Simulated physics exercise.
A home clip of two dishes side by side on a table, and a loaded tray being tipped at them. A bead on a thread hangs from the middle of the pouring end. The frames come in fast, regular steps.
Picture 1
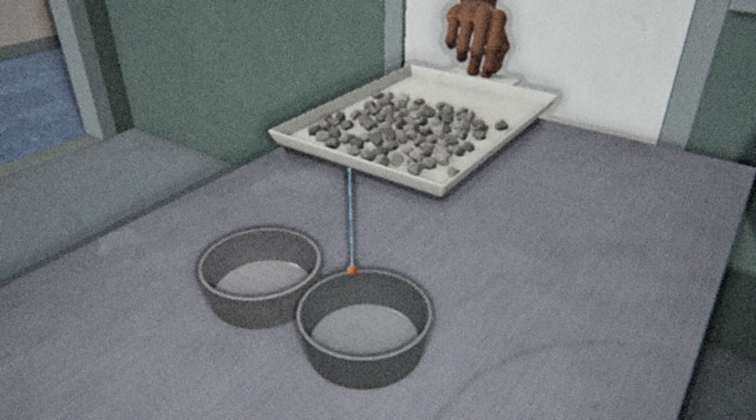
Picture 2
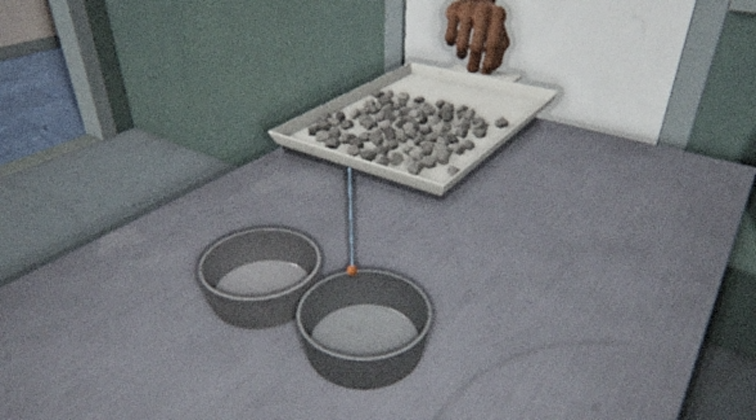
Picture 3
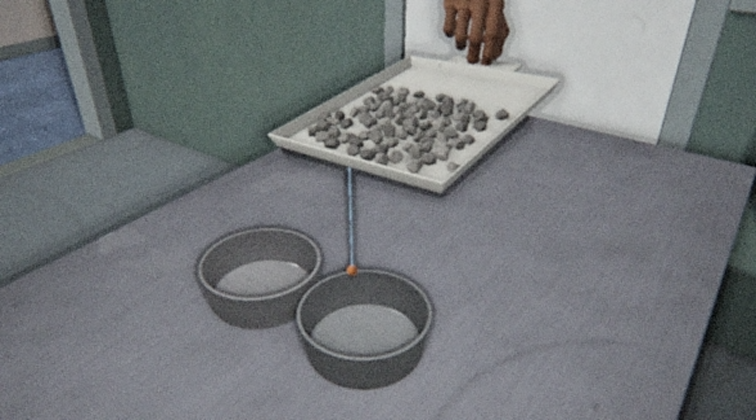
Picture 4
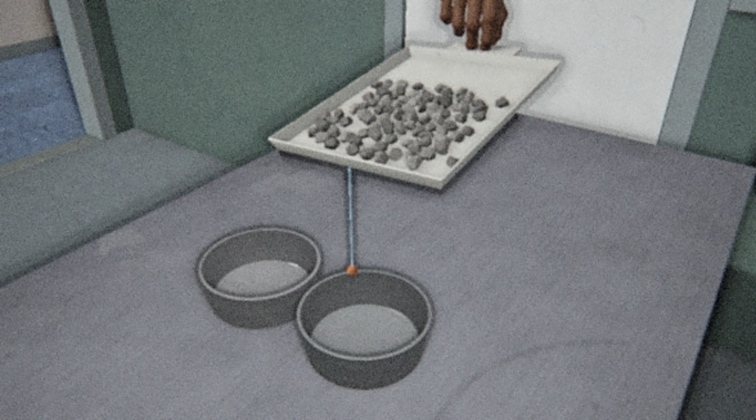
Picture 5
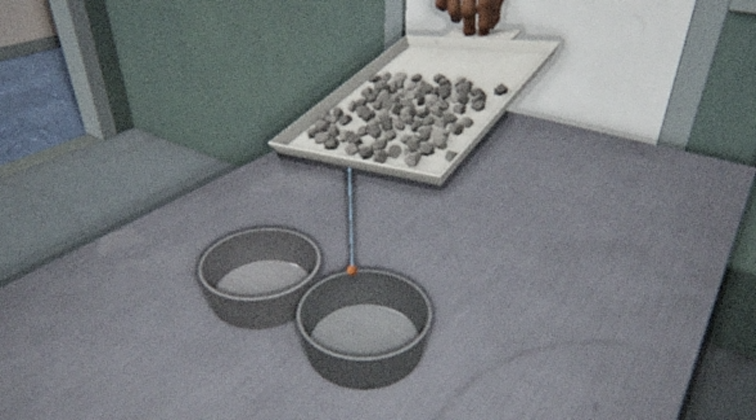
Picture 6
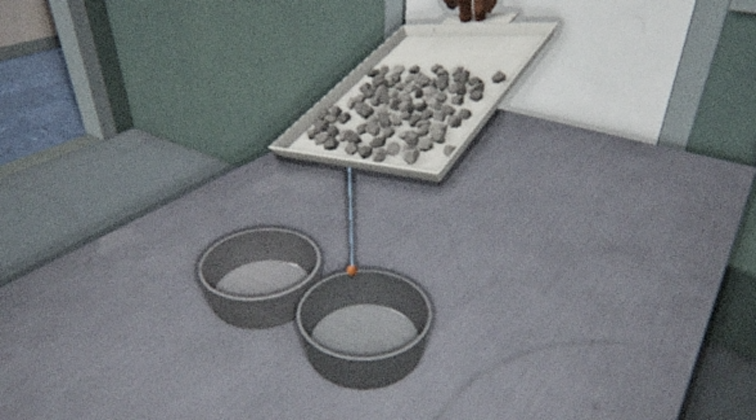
The video shows a pale tray of gray gravel above two round dishes on a table, a bead hanging on a thread from its near edge, as a hand gradually raises the far end, tilting the tray toward the dishes.
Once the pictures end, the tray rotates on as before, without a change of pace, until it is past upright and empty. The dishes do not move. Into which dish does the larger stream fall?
Fuller: The left dish.
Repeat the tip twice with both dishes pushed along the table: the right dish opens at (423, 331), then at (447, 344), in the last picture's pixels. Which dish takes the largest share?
In turn: The dish on the left; the left-hand dish.
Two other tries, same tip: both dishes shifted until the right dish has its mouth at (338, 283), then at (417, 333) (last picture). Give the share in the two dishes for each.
About 80 and 80 per cent.
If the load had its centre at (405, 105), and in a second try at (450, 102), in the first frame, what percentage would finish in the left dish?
The first gives 90 %, the second 100 %.
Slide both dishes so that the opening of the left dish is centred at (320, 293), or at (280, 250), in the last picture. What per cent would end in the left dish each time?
Roughly 40 per cent, and 80 per cent.
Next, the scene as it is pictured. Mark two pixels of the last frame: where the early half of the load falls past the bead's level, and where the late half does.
Around (280, 250) and then (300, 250).
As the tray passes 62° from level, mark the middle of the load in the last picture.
Close to (316, 140).
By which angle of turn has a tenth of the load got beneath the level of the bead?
Around 70° of tilt.
Shortly afterwards, tray tipped steeply; all but a few on the tray; a little in the air.
Next, tray tipped right over; a little in the right dish; the bulk in the left dish; only a few outside both; a little in the air.
Some moments later, tray tipped past a quarter turn; a little in the right dish; the bulk in the left dish; a little outside both; only a few in the air.
In the end, tray tipped past a quarter turn; a little in the right dish; the bulk in the left dish; a little outside both; only a few in the air.
